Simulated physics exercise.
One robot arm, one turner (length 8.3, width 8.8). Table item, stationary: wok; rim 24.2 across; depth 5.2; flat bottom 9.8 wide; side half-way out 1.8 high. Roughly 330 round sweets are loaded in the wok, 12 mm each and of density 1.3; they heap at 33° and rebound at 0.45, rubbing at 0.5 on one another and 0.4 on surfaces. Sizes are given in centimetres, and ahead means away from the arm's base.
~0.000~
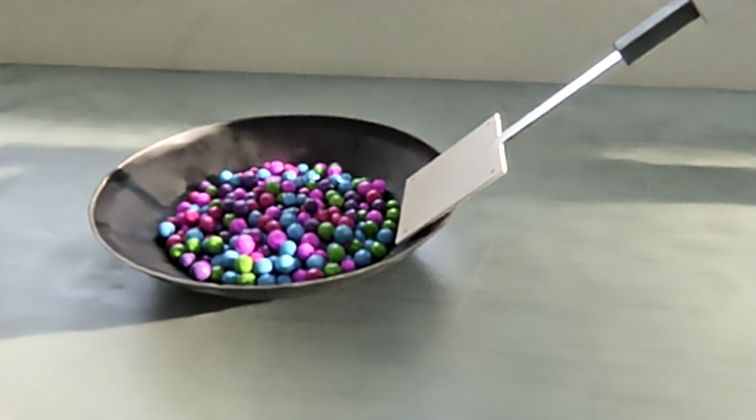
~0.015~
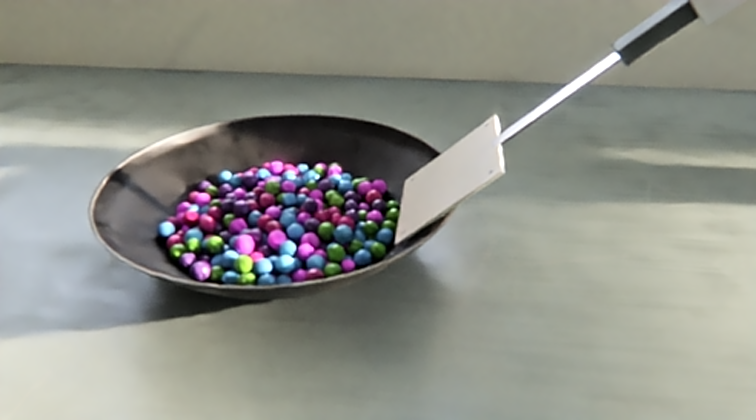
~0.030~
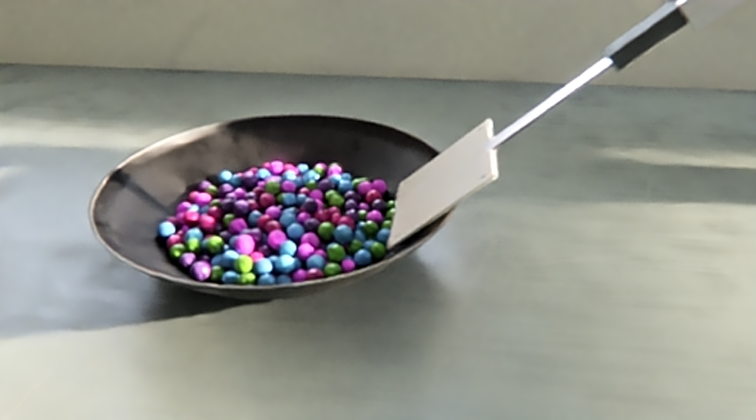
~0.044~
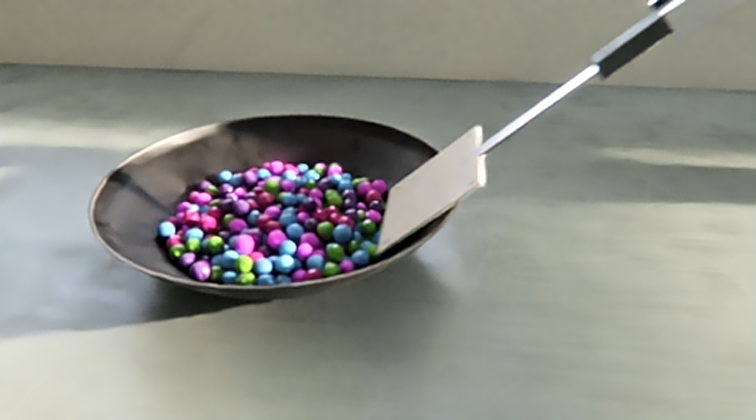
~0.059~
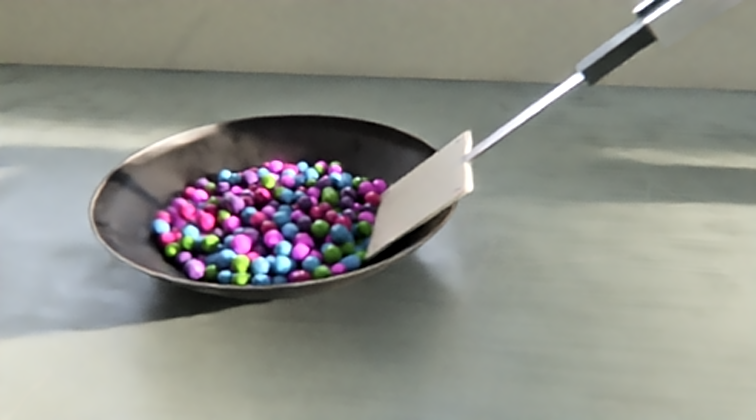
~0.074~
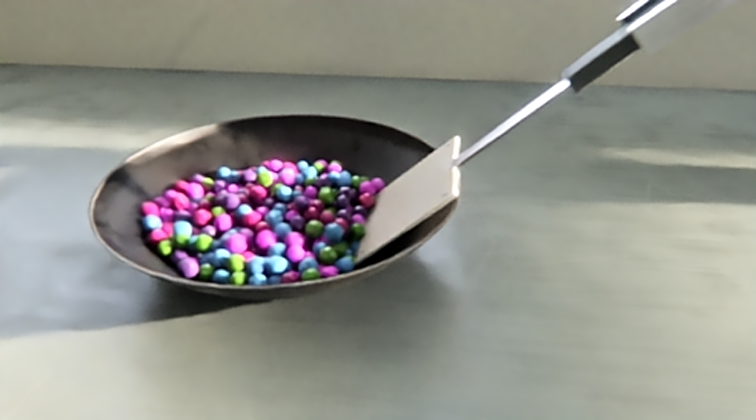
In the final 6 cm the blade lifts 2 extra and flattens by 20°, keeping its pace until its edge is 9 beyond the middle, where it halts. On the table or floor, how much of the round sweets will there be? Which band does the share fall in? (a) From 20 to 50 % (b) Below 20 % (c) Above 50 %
a, from 20 to 50 %.
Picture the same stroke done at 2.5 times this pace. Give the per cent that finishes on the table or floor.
I'd put it around 60 per cent.
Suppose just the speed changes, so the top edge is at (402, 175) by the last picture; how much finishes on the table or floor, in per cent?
I'd say around 65 per cent.
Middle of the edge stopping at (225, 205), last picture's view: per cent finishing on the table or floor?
Something near 5 in a hundred.
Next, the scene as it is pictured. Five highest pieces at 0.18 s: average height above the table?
Around 6 cm above the table.
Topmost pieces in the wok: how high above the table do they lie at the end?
Close to 5.5 centimetres high.
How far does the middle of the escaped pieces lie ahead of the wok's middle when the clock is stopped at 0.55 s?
About 16 cm.
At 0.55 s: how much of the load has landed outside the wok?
Share at that moment: Roughly 35 %.
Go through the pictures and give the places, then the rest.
The first picture shows turner top edge at (501, 140), sloping 42°; upper third of the load around (286, 209), from x 165 to 395, top at y 170; 332 in the wok.
The second picture shows turner top edge at (499, 141), sloping 42°; upper third of the load around (286, 209), from x 165 to 395, top at y 170.
The third picture shows turner top edge at (492, 145), sloping 42°; upper third of the load around (286, 209), from x 165 to 395, top at y 170.
The fourth picture shows turner top edge at (480, 152), sloping 42°; upper third of the load around (284, 209), from x 165 to 390, top at y 170.
The fifth picture shows turner top edge at (468, 158), sloping 42°; upper third of the load around (274, 209), from x 160 to 385, top at y 170.
The sixth picture shows turner top edge at (456, 163), sloping 42°; upper third of the load around (263, 205), from x 150 to 380, top at y 170; 332 in the wok.
After 0.18 s, sloping 42°, highest piece 6 above the table; 332 in the wok.
After 0.29 s, sloping 35°, highest piece 7 above the table; 325 in the wok, 7 on the blade or in flight.
After 0.55 s, sloping 22°, highest piece 7 above the table; 211 in the wok, 112 on the table or floor, 9 on the blade or in flight.
After 1.60 s, sloping 22°, highest piece 5 above the table; 211 in the wok, 121 on the table or floor.
At rest, 211 in the wok, 121 on the table or floor. That is 36 % on the table or floor.
